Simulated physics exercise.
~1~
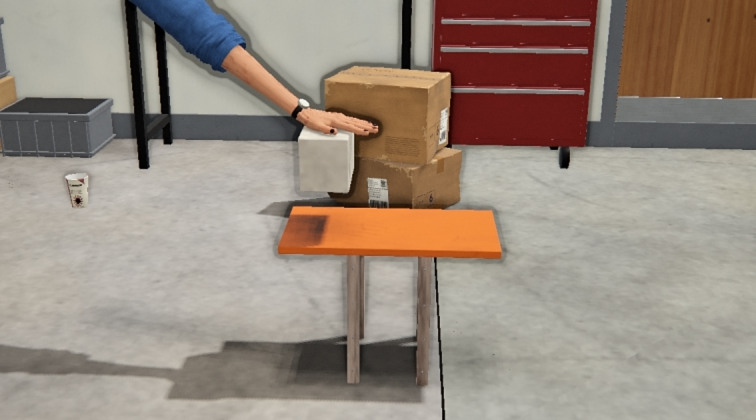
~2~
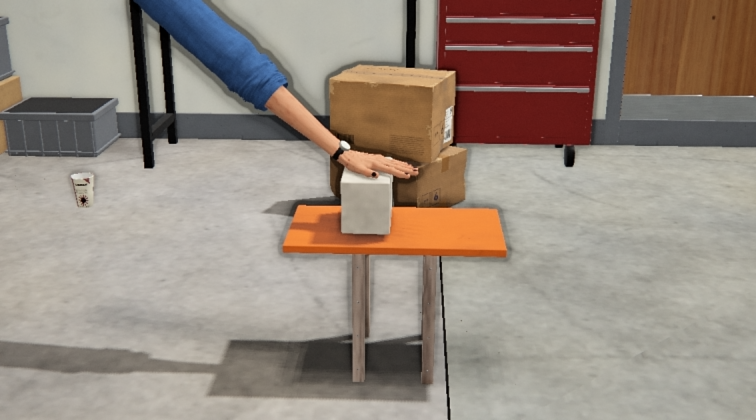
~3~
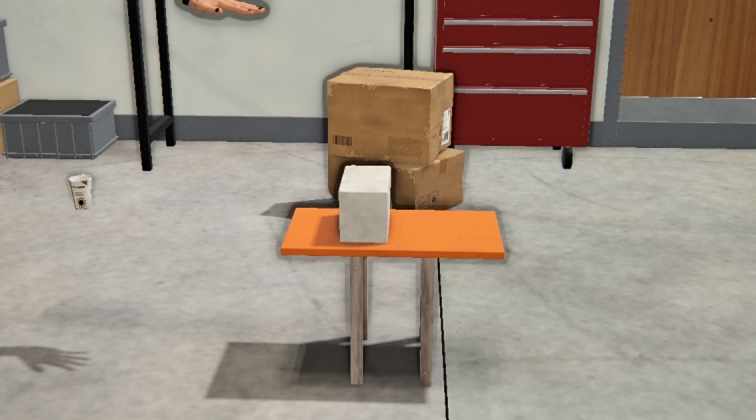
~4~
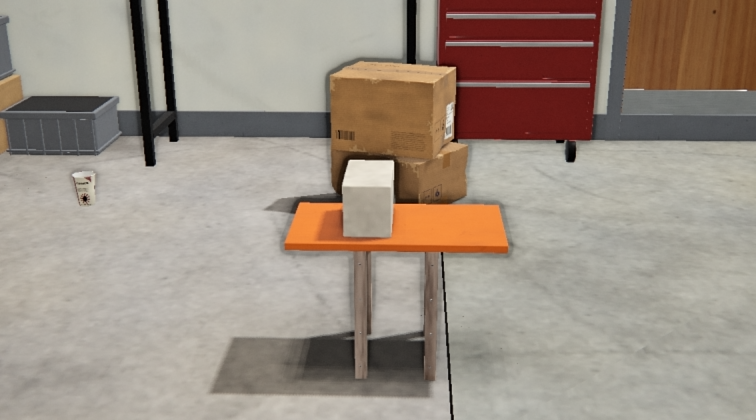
In a garage, a hand sets a pale block on an orange table, which stays upright.
